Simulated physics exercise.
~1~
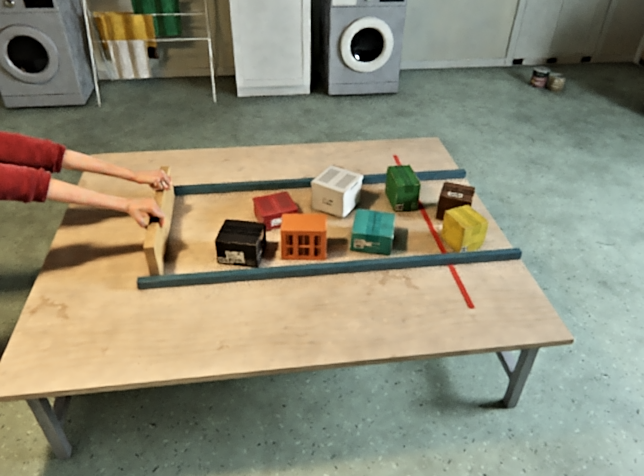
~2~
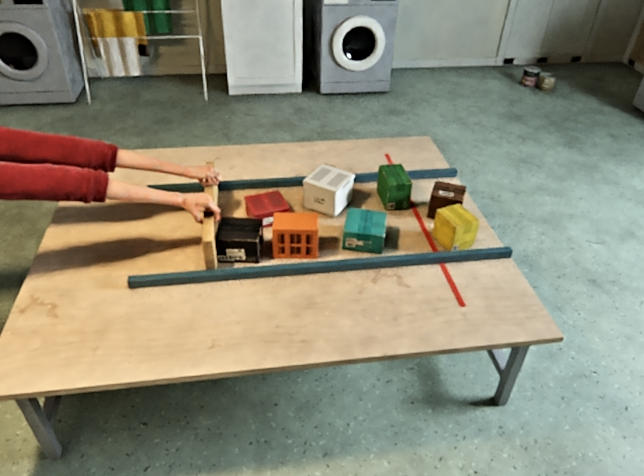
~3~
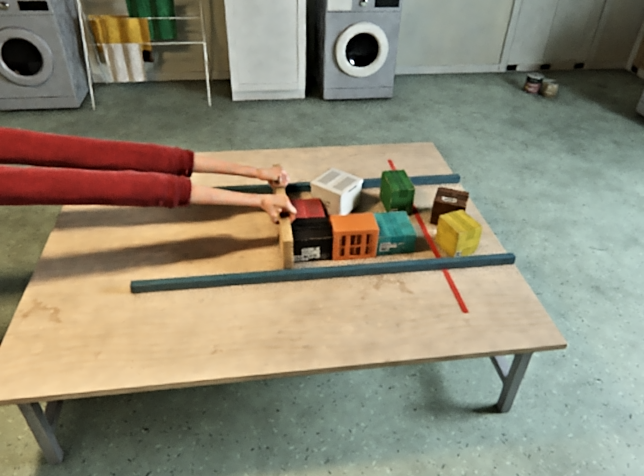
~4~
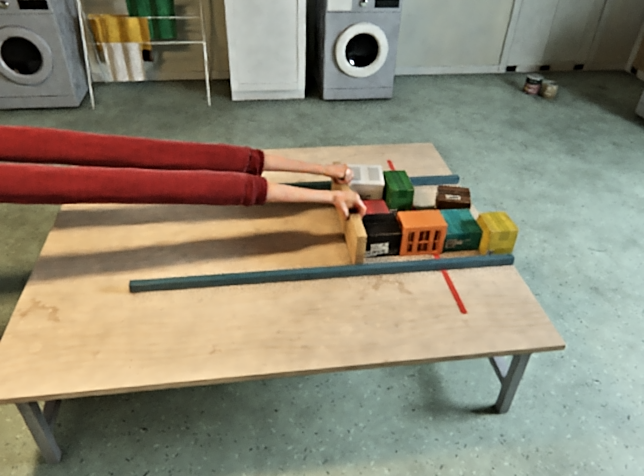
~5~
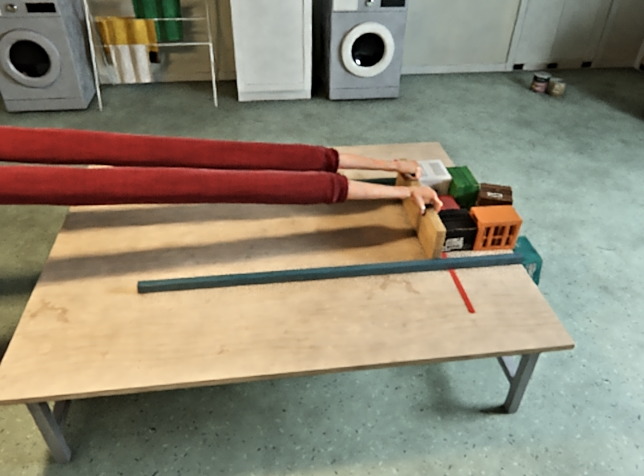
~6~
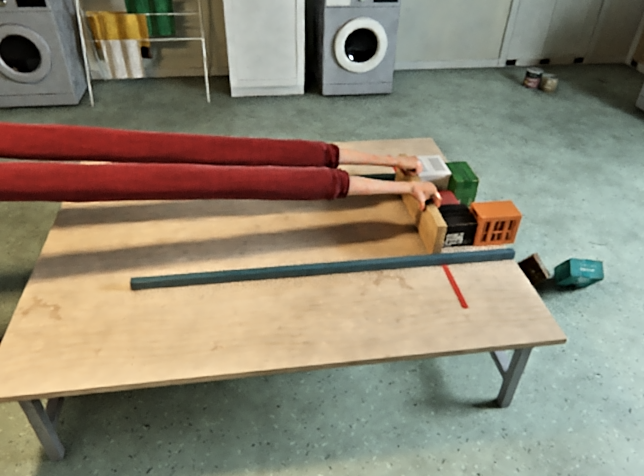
Two hands in red sleeves pushed a wooden plank rightward along a table, bunching the colourful boxes together and sweeping them past the red tape, until the yellow, brown and turquoise ones dropped off the end while the others stayed up.
